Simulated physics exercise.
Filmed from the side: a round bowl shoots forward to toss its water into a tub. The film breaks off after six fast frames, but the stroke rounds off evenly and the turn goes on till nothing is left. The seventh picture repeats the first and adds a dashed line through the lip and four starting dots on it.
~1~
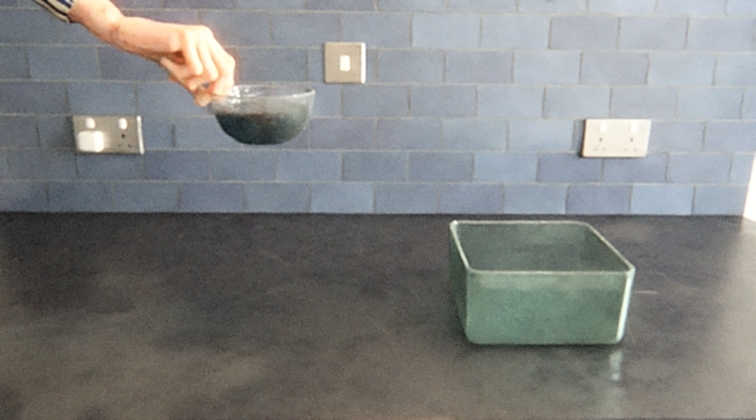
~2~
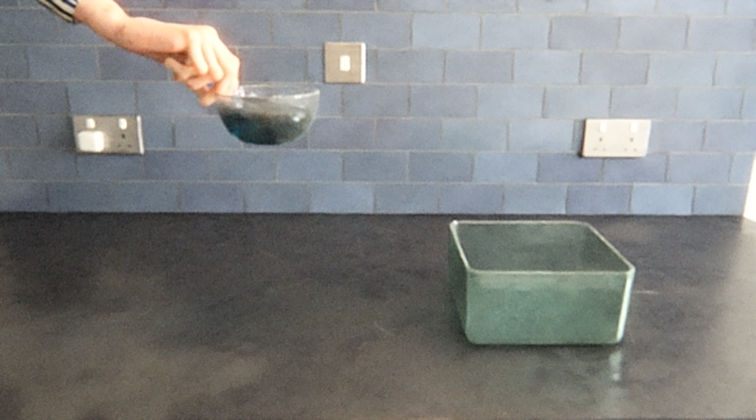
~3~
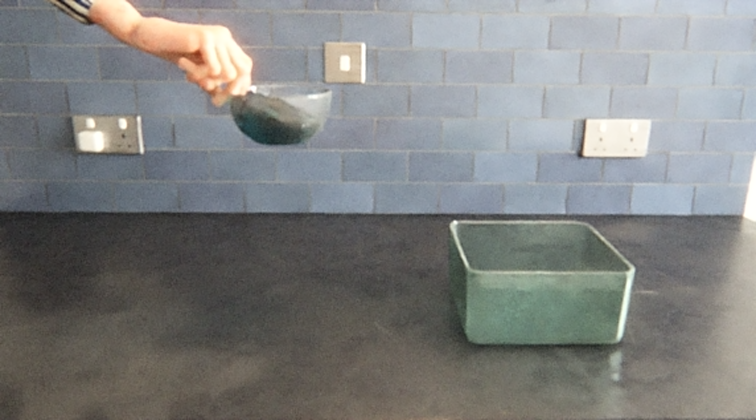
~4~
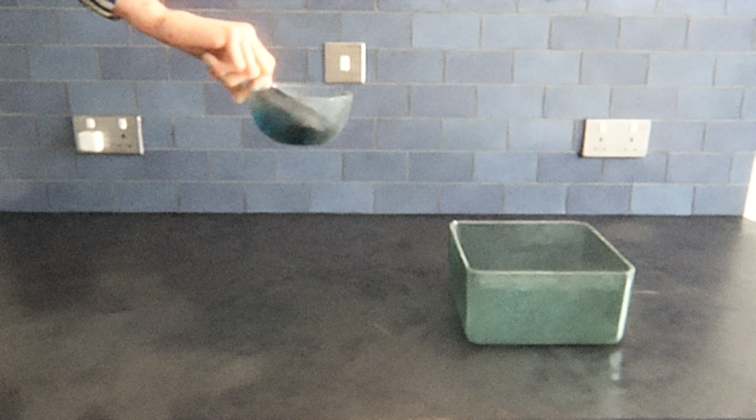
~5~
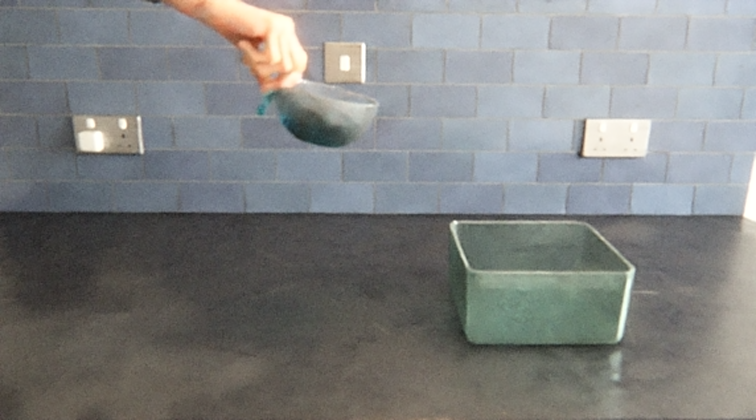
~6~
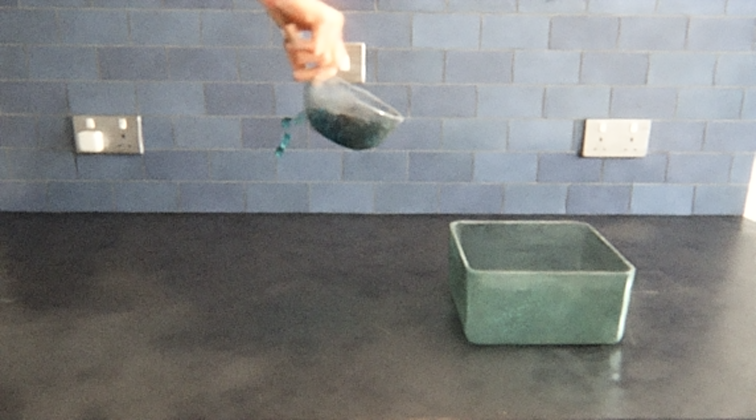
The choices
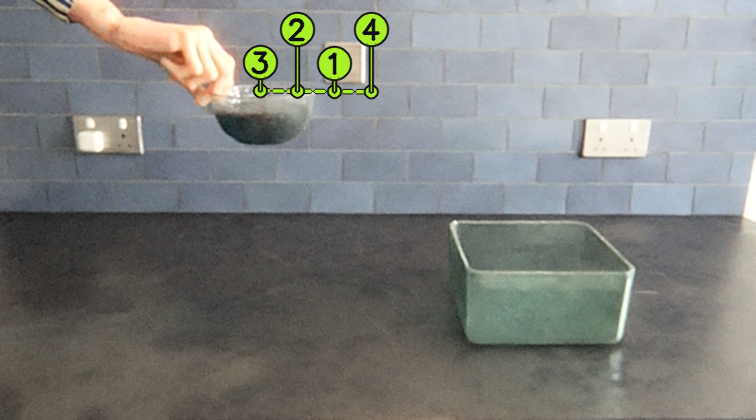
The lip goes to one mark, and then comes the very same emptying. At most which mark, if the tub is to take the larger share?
Choose 3.
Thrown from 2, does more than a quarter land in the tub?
Yes.
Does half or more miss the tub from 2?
No, not at all.
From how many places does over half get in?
All of the four.
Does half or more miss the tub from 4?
No, that is safe.
In lime, 1 at (334, 91); 2 at (297, 91); 3 at (260, 90); 4 at (371, 91).
With 1, about 83 % lands in the tub, 12 % falls short and 6 % goes beside or beyond.
With 2, about 74 % lands in the tub, 13 % falls short and 13 % goes beside or beyond.
With 3, about 61 % lands in the tub, 27 % falls short and 11 % goes beside or beyond.
With 4, about 73 % lands in the tub, 5 % falls short and 22 % goes beside or beyond.
